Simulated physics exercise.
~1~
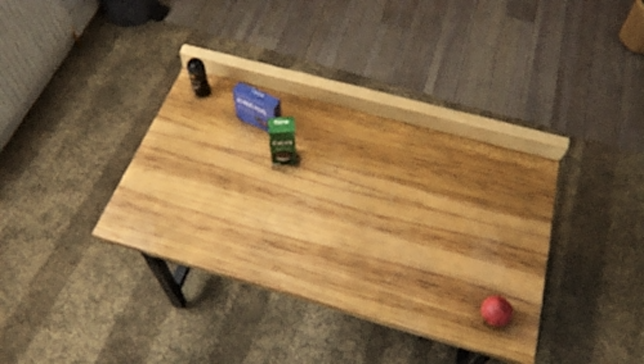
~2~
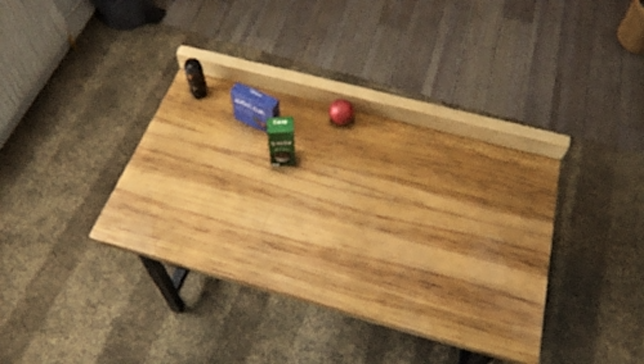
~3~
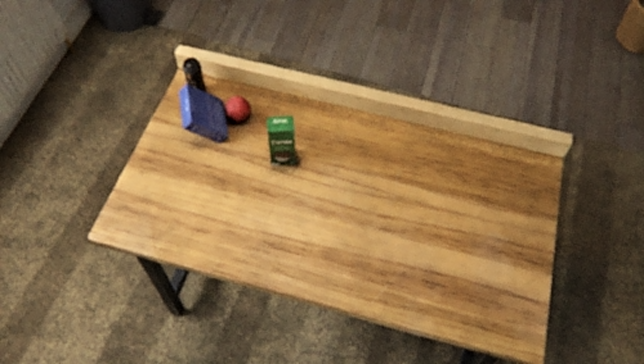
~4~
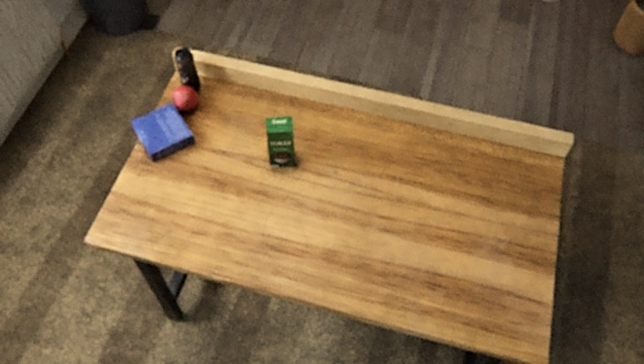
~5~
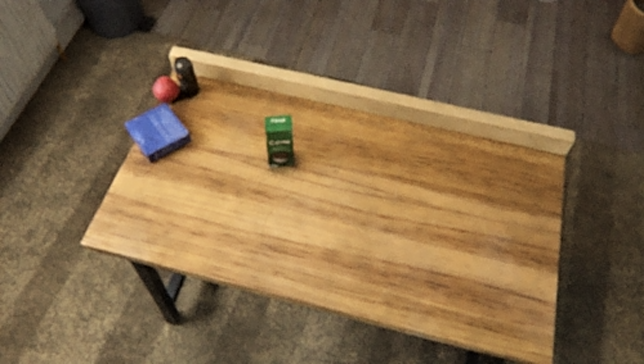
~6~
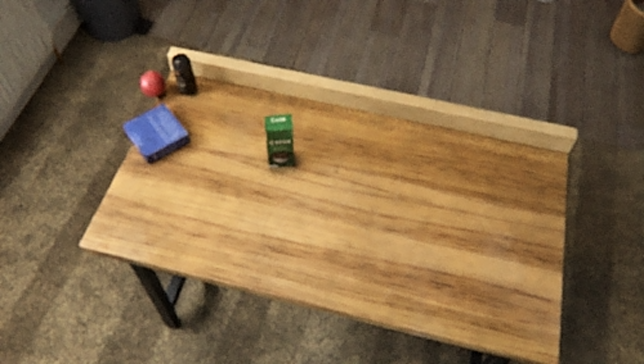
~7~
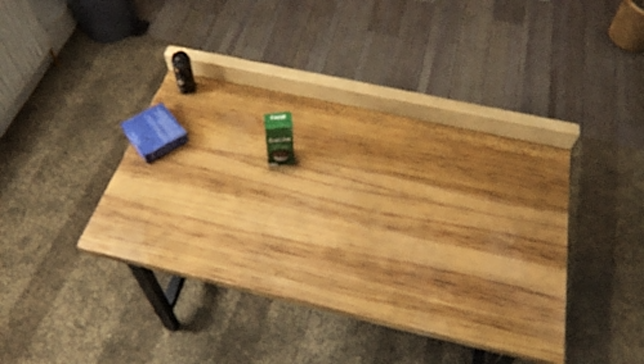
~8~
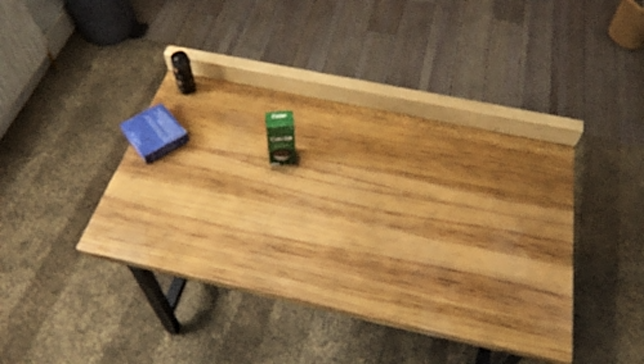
On a wooden table with a rail along its far edge, a red ball rolled up and left, knocked a blue packet onto its side, bumped a black can that stayed upright, and disappeared past the left end, leaving a green carton untouched.
